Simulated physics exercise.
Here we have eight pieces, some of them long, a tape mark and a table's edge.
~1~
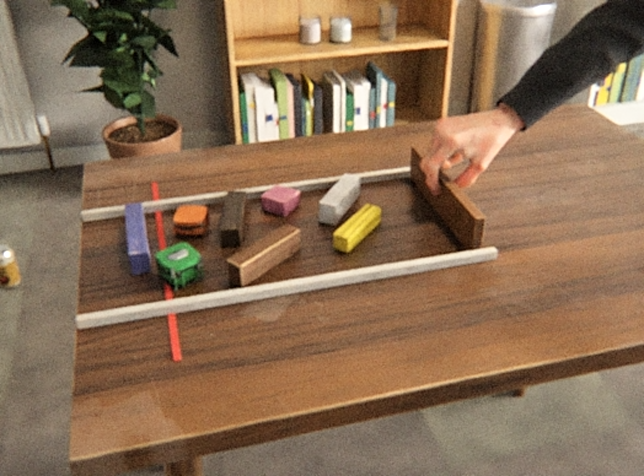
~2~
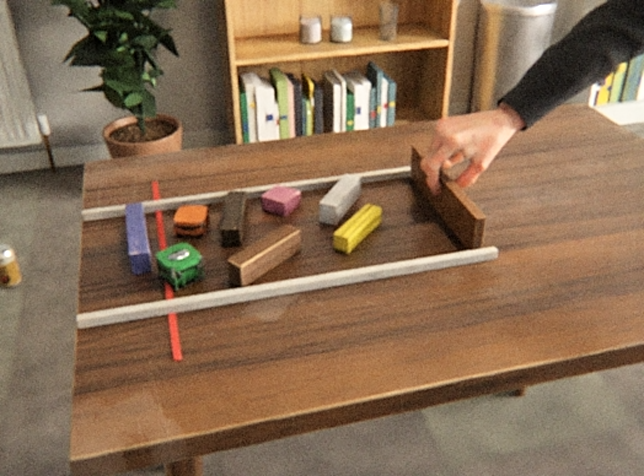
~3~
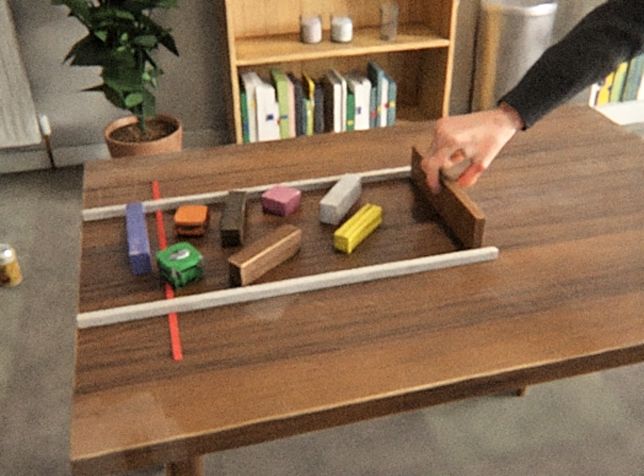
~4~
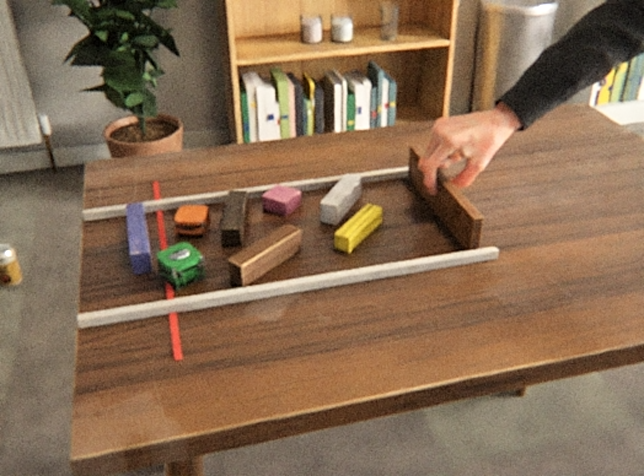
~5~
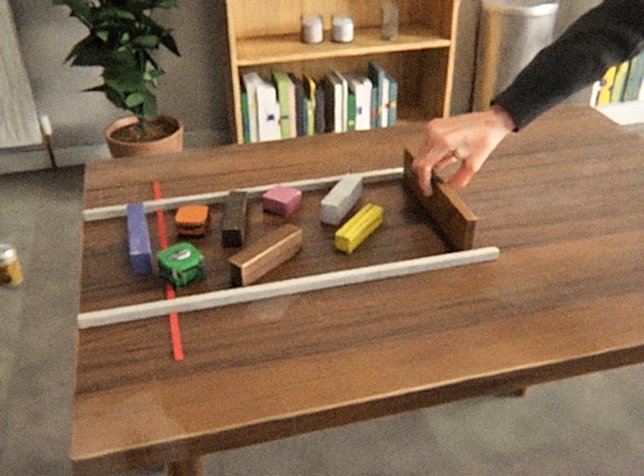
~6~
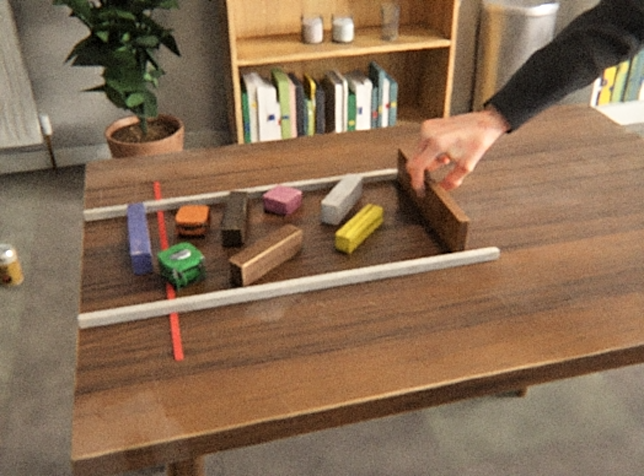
In a room with a bookshelf and a potted plant behind, a dark wooden table is seen from above at an angle by a steady camera. Between two pale rails lie blue, orange, green, black, brown, pink, white and yellow pieces, with red tape at left and a hand holding a brown board at right. The hand barely moves, then slides the board slightly left, while the pieces show almost no motion.
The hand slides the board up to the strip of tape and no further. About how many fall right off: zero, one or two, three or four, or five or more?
Outcome: The number that fall off is one or two.
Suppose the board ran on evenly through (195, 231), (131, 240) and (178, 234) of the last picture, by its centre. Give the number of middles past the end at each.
Past the end: 0, 4 and 1.
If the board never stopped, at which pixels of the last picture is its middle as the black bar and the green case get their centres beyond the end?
At (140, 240) for the black bar; at (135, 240) for the green case.
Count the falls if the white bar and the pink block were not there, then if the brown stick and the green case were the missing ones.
Fallen: 0, and 1 in the other try.
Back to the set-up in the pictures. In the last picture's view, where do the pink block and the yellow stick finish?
Near (125, 218) and (158, 263).
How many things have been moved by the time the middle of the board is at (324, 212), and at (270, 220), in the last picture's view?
At the one place 3, at the other 6.
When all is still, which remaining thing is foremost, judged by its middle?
It is the orange case.
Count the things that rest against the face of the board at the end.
The number is 2.
Early on, none off yet; blue bar at rest near (140, 237); green case at rest near (181, 266); orange case at rest near (193, 222).
A while later, none off yet; blue bar at rest near (139, 237); green case at rest near (181, 266); orange case travelled about its own width near (166, 230).
Finally, the number that fall off is one or two; lost, blue bar.
